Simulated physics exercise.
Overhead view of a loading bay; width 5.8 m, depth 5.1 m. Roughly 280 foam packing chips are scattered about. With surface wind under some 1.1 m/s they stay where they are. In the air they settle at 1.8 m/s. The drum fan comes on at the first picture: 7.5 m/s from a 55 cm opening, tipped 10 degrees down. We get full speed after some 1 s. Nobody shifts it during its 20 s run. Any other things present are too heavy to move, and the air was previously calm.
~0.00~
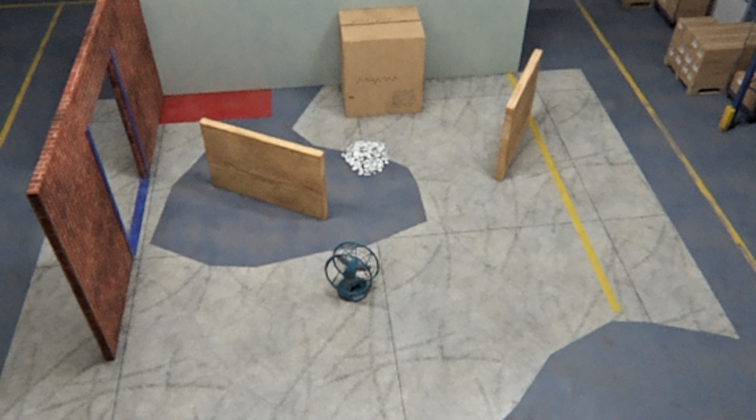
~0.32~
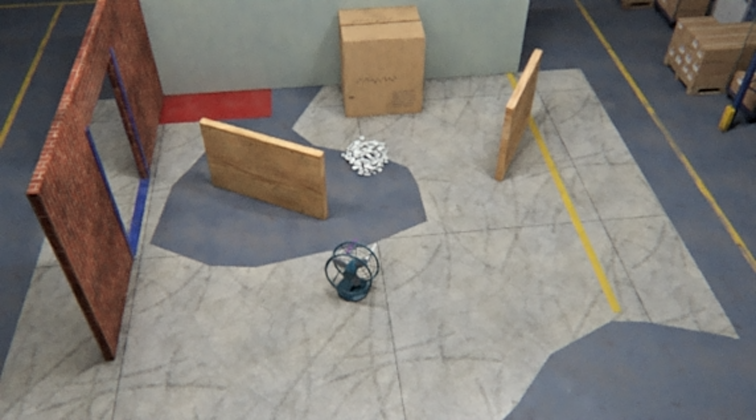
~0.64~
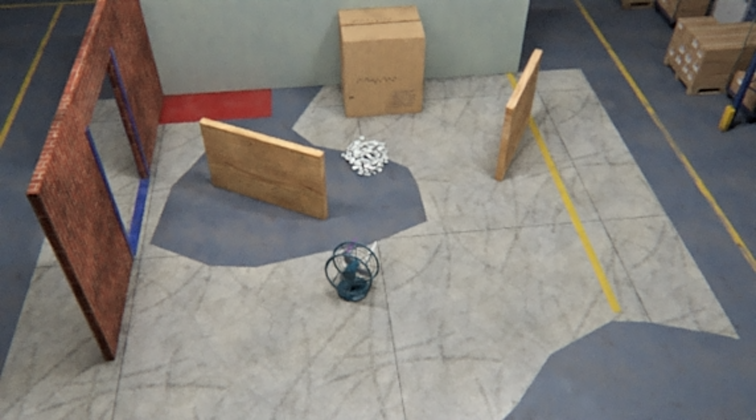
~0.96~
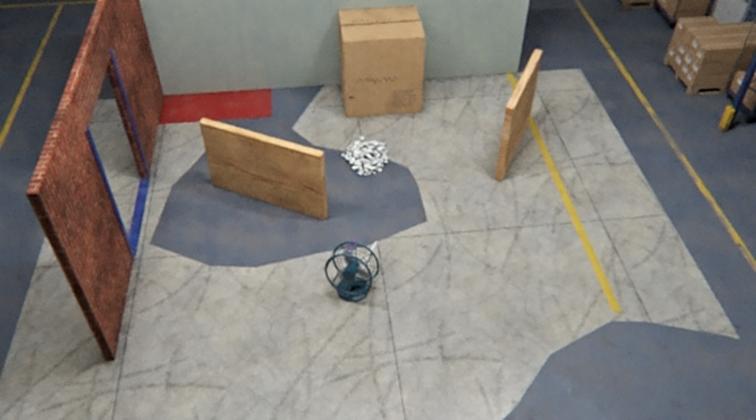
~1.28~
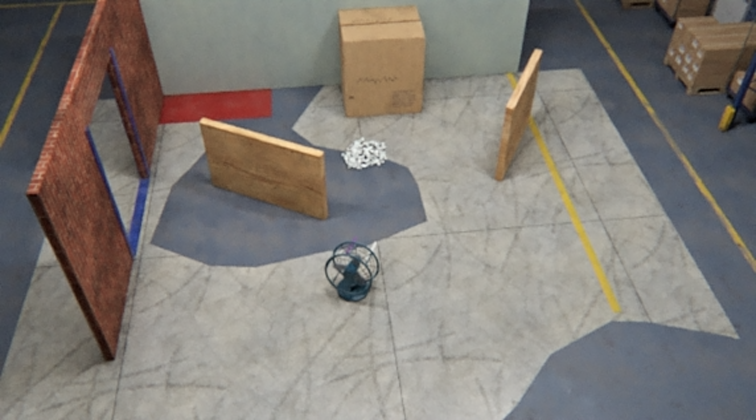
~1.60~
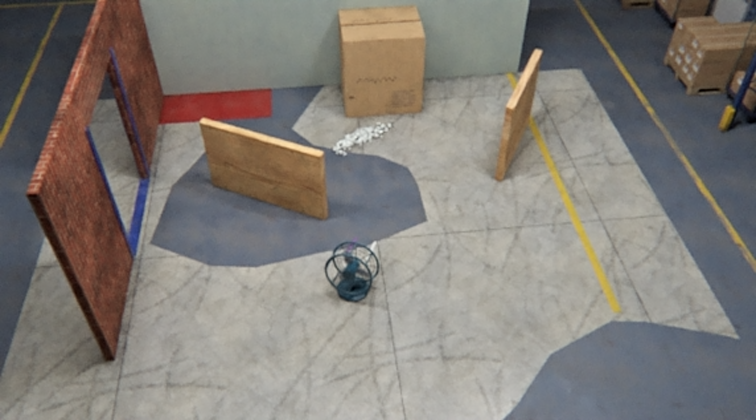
In a loading bay seen from above, a dark drum fan stands on the scuffed floor facing a small heap of white packing chips near a large carton. At first the heap stays in place; then its chips shift away from the fan, spreading into a slanted band nearer the carton.
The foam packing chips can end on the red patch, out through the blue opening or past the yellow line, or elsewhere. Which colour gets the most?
The biggest group is at the red one.
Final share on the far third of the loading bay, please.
Around 100 per cent.
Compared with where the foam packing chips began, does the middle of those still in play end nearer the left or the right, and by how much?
Net drift: Leftward, close to 1.6 m.
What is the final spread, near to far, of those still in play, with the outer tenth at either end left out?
0.4 m or thereabouts.
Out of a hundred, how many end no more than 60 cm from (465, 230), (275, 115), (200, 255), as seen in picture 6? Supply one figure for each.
In order: About 0 %, then 40 %, then 0 %.
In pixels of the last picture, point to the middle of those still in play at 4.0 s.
(293, 107), roughly.
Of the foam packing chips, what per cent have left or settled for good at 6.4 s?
Some 3 per cent.
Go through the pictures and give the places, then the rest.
In the first frame, the middle of the foam packing chips is near (366, 156), none has stirred yet and the mouth of the drum fan is at (352, 268).
In the second frame, the middle of the foam packing chips is near (366, 154), none has stirred yet, the blue opening is centred on (142, 215), the red patch is centred on (217, 106) and the yellow line is centred on (557, 171).
In the third frame, the middle of the foam packing chips is near (366, 154), none has stirred yet, the top of a large carton is at (381, 23) and the top of a screen is at (260, 137).
In the fourth frame, the middle of the foam packing chips is near (366, 154) and none has stirred yet.
In the fifth frame, the middle of the foam packing chips is near (365, 154), the farthest in sight from the drum fan is at (359, 142) and about 20 % have left their places.
In the sixth frame, the middle of the foam packing chips is near (360, 137), the farthest in sight from the drum fan is at (392, 122) and about 95 % have left their places.
After 4.0 s, 0 % are out through the blue opening, 6 % on the red patch and 0 % past the yellow line; the middle of those still in play is near (293, 107); 1 % have settled or left.
After 6.4 s, 0 % are out through the blue opening, 27 % on the red patch and 0 % past the yellow line; the middle of those still in play is near (281, 99); 3 % have settled or left.
After 11.0 s, 0 % are out through the blue opening, 51 % on the red patch and 0 % past the yellow line; the middle of those still in play is near (269, 96); 5 % have settled or left.
After 20.0 s, at the end, 0 % are out through the blue opening, 70 % on the red patch and 0 % past the yellow line; the middle of those still in play is near (256, 96).
